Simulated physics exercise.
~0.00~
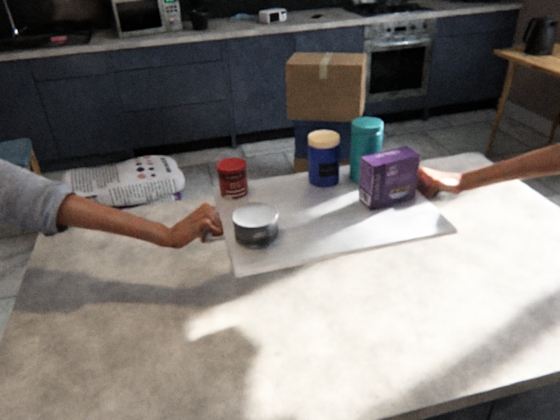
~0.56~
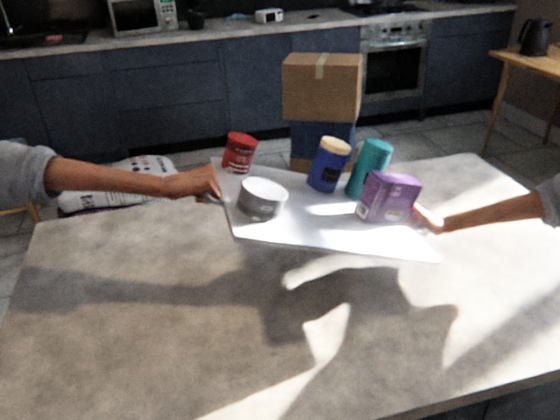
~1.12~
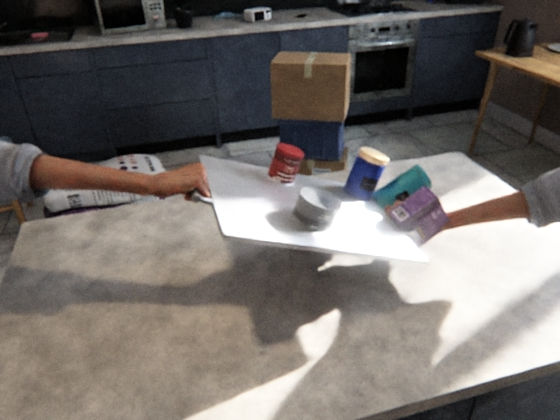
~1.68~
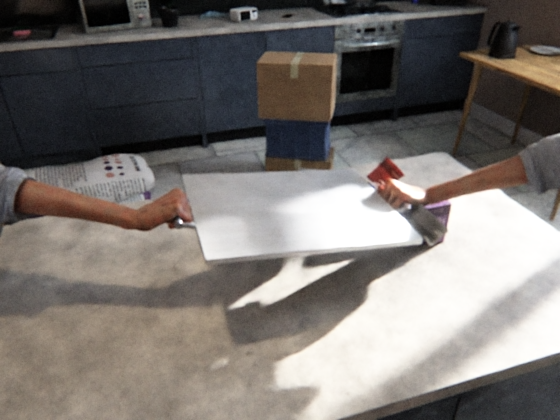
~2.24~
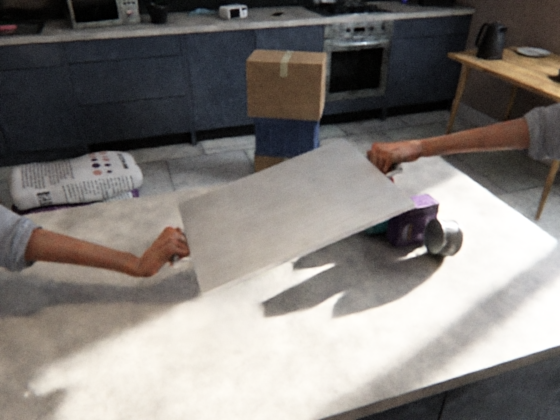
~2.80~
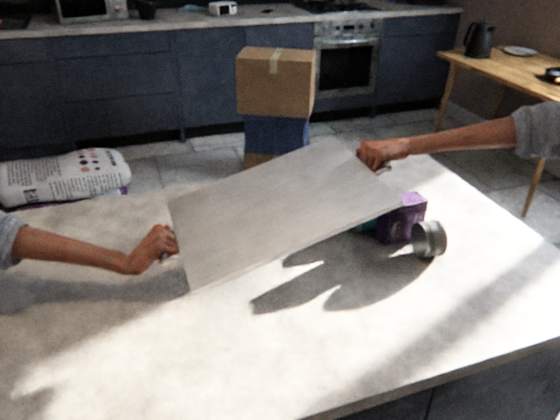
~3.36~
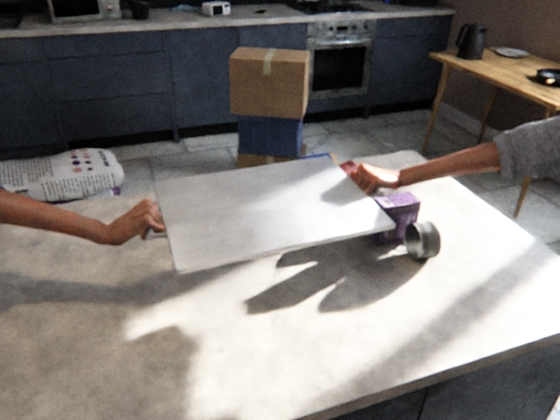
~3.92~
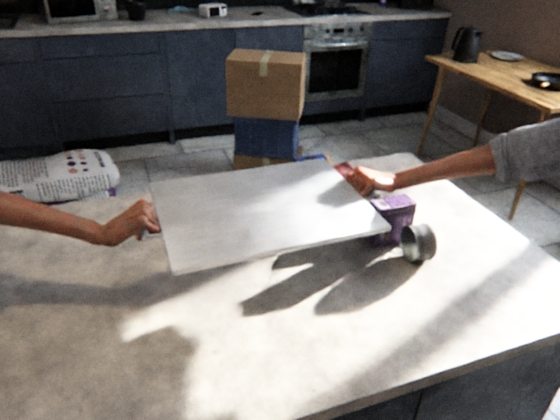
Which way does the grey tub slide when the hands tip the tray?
The grey tub slides to the right and ends up off the tray, on the table.
